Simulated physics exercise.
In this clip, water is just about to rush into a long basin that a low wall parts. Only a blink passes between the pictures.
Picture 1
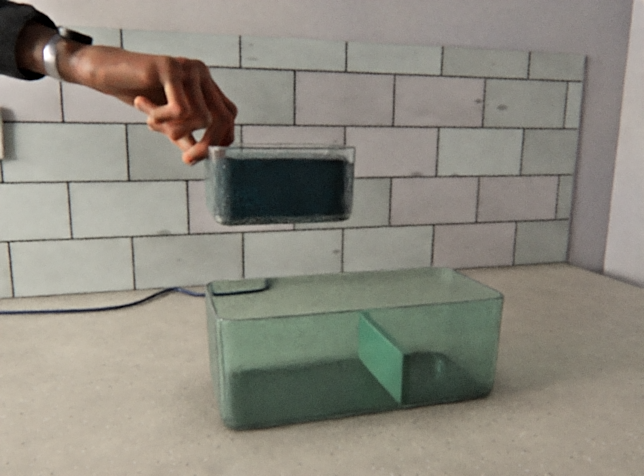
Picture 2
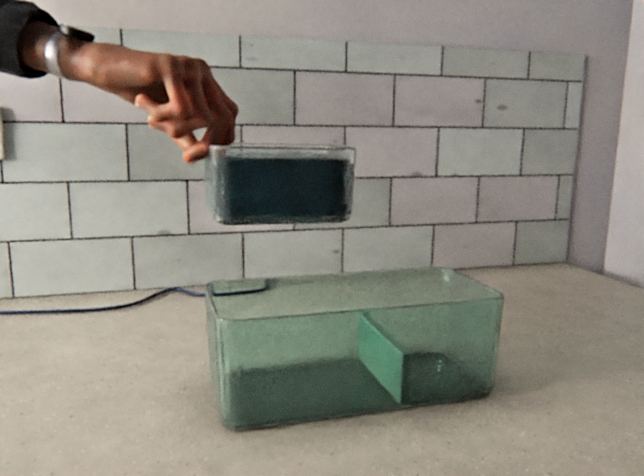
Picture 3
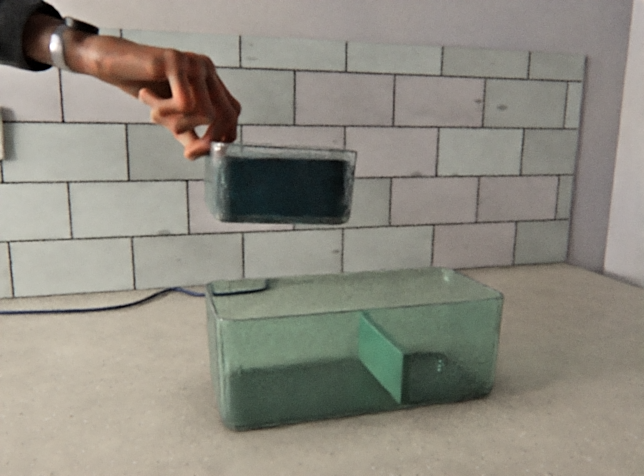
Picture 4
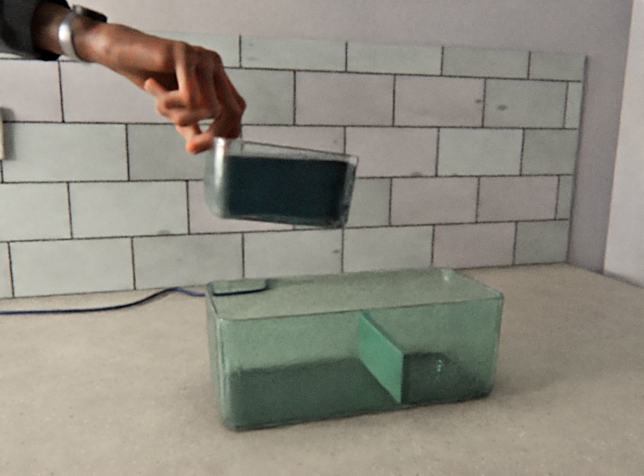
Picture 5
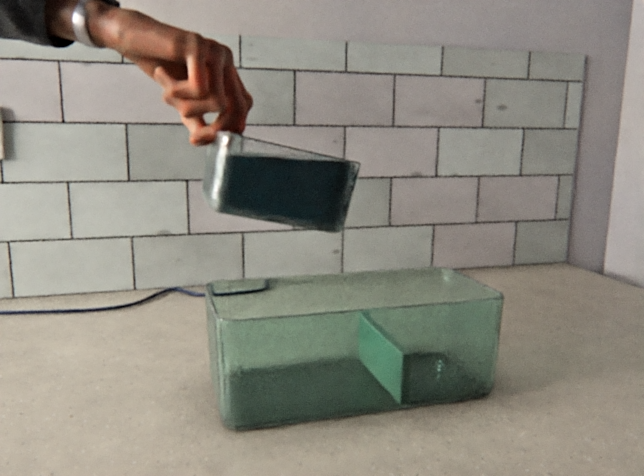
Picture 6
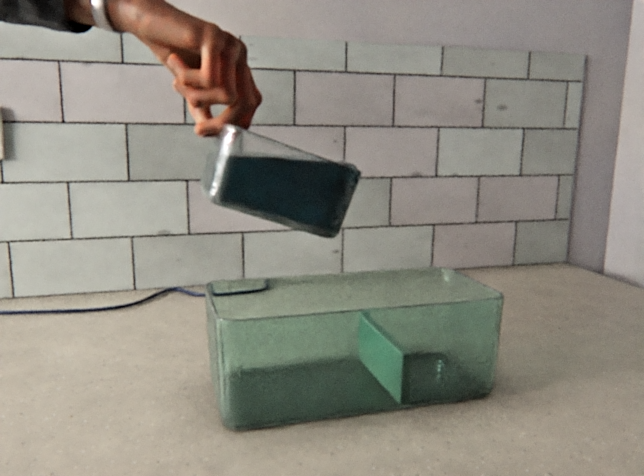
The footage shows a hand holding a small clear container of dark liquid above a long, greenish basin parted by a low wall, then lifting the container's left end so that it tilts gradually down to the right.
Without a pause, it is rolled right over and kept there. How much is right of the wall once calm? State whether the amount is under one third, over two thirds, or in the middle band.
Reaches a third, not past two thirds.
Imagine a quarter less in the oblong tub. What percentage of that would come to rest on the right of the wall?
It should come out close to 40 per cent.
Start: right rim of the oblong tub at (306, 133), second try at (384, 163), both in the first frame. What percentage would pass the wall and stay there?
In turn 10 and 80 in a hundred.
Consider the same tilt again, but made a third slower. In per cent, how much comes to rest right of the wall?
It comes to 60 per cent or so.
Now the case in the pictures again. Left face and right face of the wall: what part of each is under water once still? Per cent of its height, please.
On the left it is 20 per cent, on the right 50.
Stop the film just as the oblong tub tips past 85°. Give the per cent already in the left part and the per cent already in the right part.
Left: 0 %. Right: 30 %.
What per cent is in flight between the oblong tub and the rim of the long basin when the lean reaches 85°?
Share: Approx. 40 %.
A moment on, the oblong tub is tipped on its side and 30 per cent is still to pour, 2 is left of the wall and 28 right of it.
Next, the oblong tub is tipped right over and 3 per cent is still to pour, 35 is left of the wall and 50 right of it.
Then the oblong tub is tipped right over and 0 per cent is still to pour, 44 is left of the wall and 51 right of it.
Later the oblong tub is tipped right over and 0 per cent is still to pour, 44 is left of the wall and 51 right of it.
Finally, 44 per cent lies left of the wall, 51 right of it and 5 outside.
